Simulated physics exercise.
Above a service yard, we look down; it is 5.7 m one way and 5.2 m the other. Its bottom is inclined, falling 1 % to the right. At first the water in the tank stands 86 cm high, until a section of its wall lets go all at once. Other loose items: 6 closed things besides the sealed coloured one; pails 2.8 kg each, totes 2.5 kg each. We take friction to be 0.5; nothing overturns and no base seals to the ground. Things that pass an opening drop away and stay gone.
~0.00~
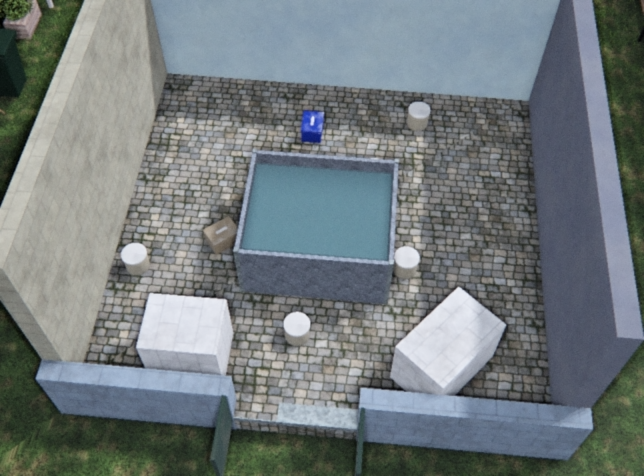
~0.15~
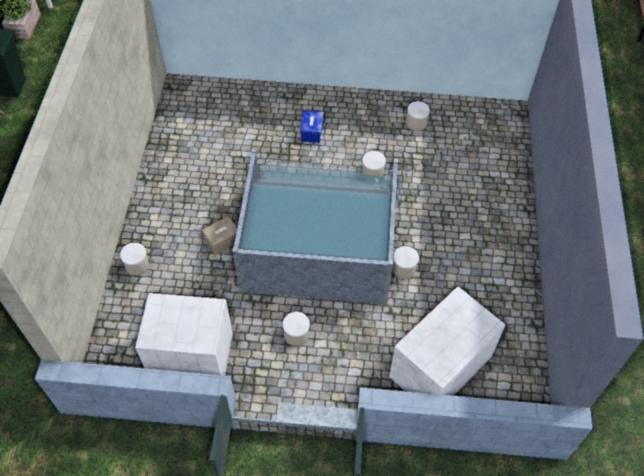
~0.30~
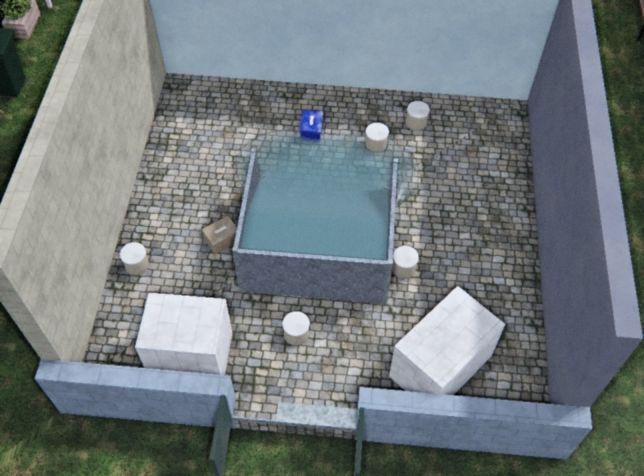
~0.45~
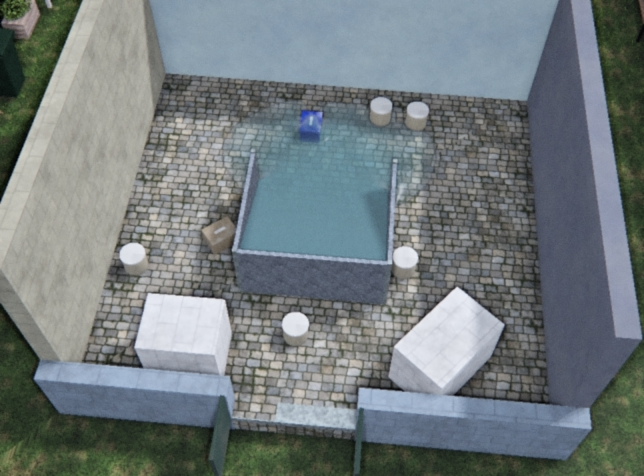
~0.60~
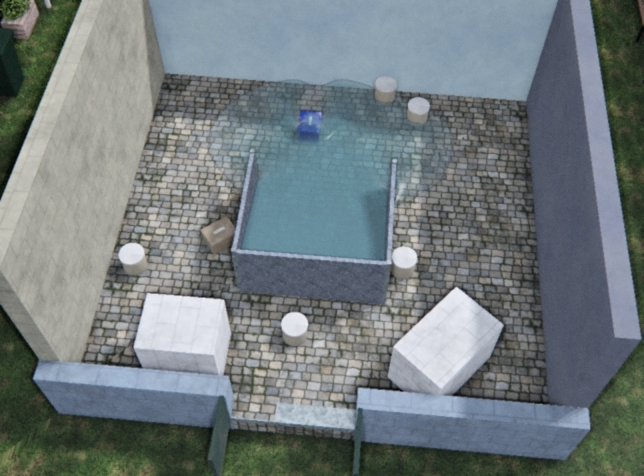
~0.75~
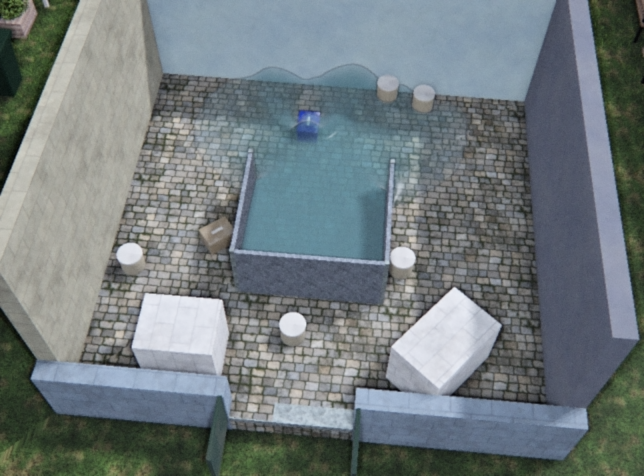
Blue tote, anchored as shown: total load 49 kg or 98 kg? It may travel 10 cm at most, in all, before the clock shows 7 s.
Result: High ballast only.
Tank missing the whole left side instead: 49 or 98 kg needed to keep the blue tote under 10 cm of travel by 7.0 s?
In that case the lighter mass suffices.
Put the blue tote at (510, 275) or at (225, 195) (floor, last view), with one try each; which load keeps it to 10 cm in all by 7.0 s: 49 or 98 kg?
In that order: The lighter suffices; the lighter suffices.
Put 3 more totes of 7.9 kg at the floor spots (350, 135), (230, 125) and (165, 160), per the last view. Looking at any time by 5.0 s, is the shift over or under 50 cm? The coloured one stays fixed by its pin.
In order: Farther, then farther, then farther.
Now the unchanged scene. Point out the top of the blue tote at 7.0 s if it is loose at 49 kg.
Near (318, 93).
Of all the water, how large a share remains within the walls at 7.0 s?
Around 96 % of the water.
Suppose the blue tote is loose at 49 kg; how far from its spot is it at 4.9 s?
Shift: Roughly 60 cm.
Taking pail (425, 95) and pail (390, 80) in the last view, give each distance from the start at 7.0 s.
Result - first: Washed out, second: 300 cm.
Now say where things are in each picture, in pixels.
In the first frame, the blue tote at (312, 121) rests on the ground; 2.7 m2 under water; 0 of 7 have shifted.
In the second frame, the blue tote at (312, 121) rests on the ground; 3.9 m2 under water; 1 of 7 have shifted.
In the third frame, the blue tote at (311, 121), on the bottom; 5.4 m2 under water; 1 of 7 have shifted.
In the fourth frame, the blue tote at (311, 121) rests on the ground; water covers 7.3 m2; 1 of 7 have shifted.
In the fifth frame, the blue tote at (310, 122), on the bottom; water covers 9.3 m2; 2 of 7 have shifted.
In the sixth frame, the blue tote at (308, 122) rests on the ground; water covers 10.6 m2; 2 of 7 have shifted.
After 1.4 s the blue tote would be 47 cm from its start with 49 kg and 0 cm from its start with 98 kg; 18 cm of water round it then.
After 3.1 s the blue tote would be 60 cm from its start with 49 kg and 0 cm from its start with 98 kg; 11 cm of water round it then.
After 4.9 s the blue tote would be 60 cm from its start with 49 kg and 0 cm from its start with 98 kg; 8 cm of water round it then.
After 7.0 s the blue tote would be 60 cm from its start with 49 kg and 0 cm from its start with 98 kg; 5 cm of water round it then.
